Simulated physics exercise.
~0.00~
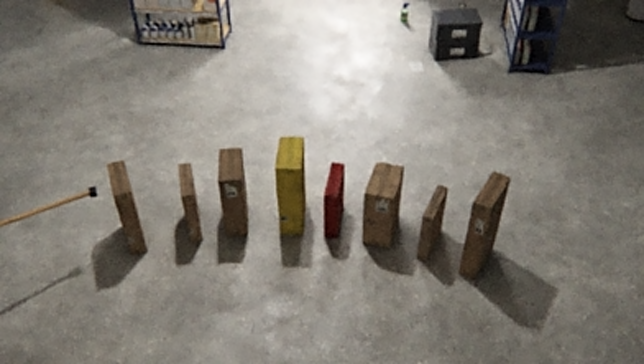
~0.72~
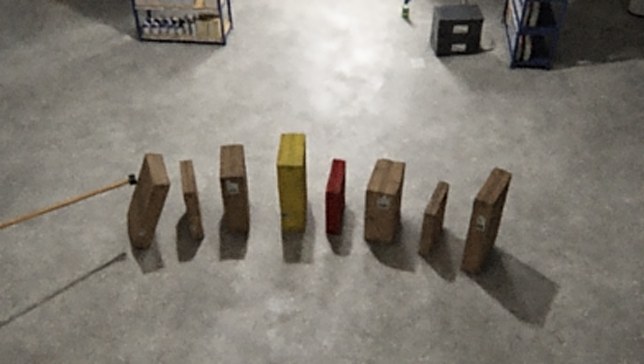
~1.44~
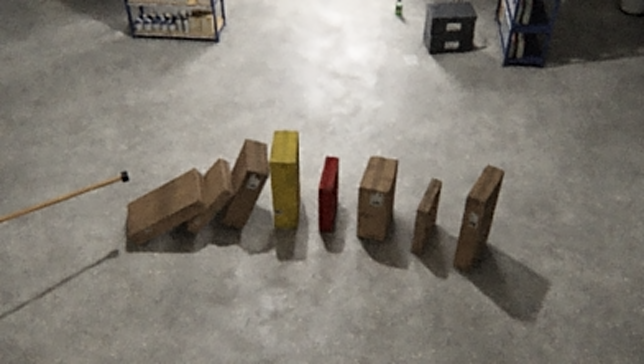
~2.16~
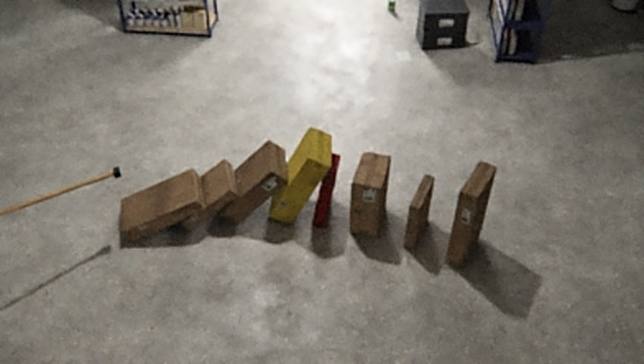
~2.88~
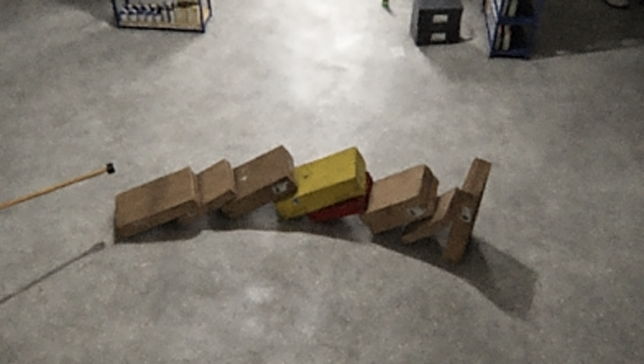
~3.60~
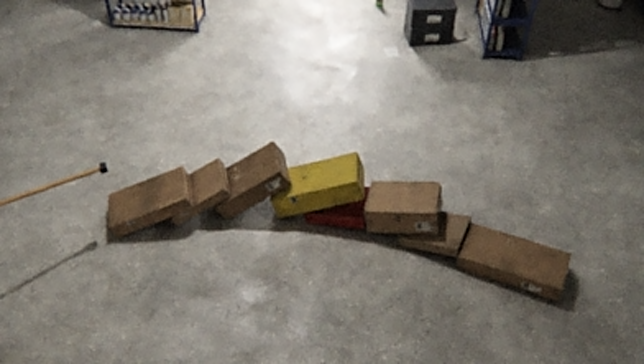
A long pole nudged the leftmost of eight upright cartons standing in a curved row on a concrete floor, and they toppled rightward one after another, the yellow one falling onto the red, until the last dropped flat and none stood.
